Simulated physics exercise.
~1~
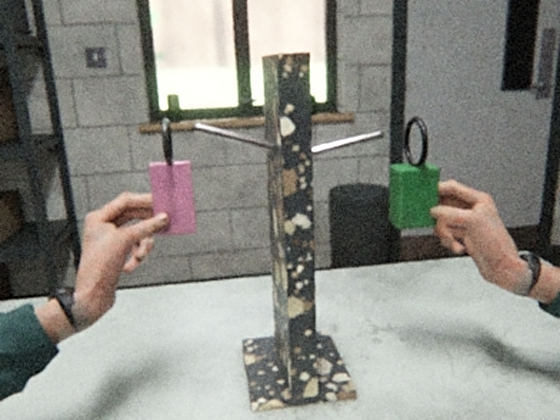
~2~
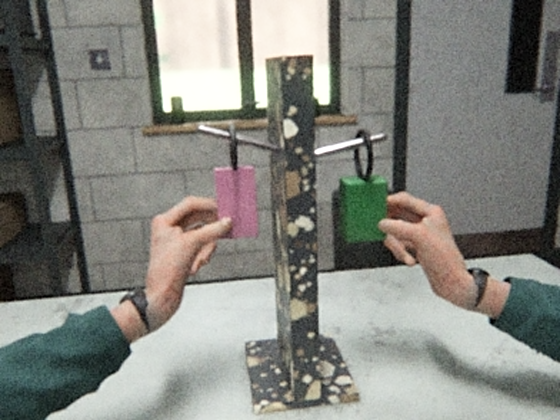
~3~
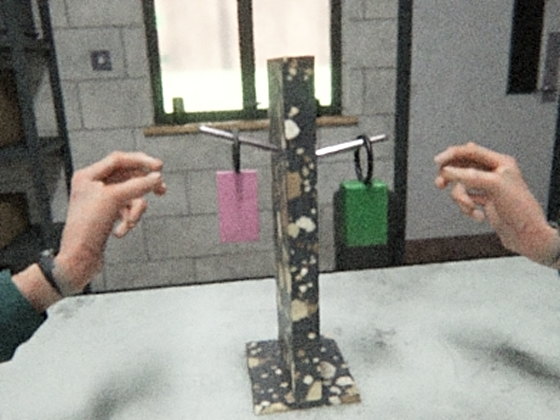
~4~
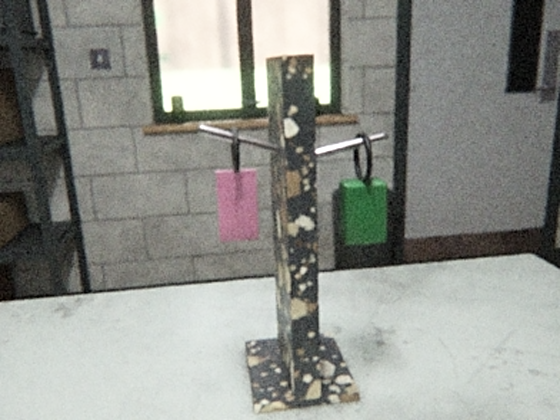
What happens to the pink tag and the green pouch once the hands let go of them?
Both stay hanging by their rings, the pink tag on the left peg and the green pouch on the right peg.
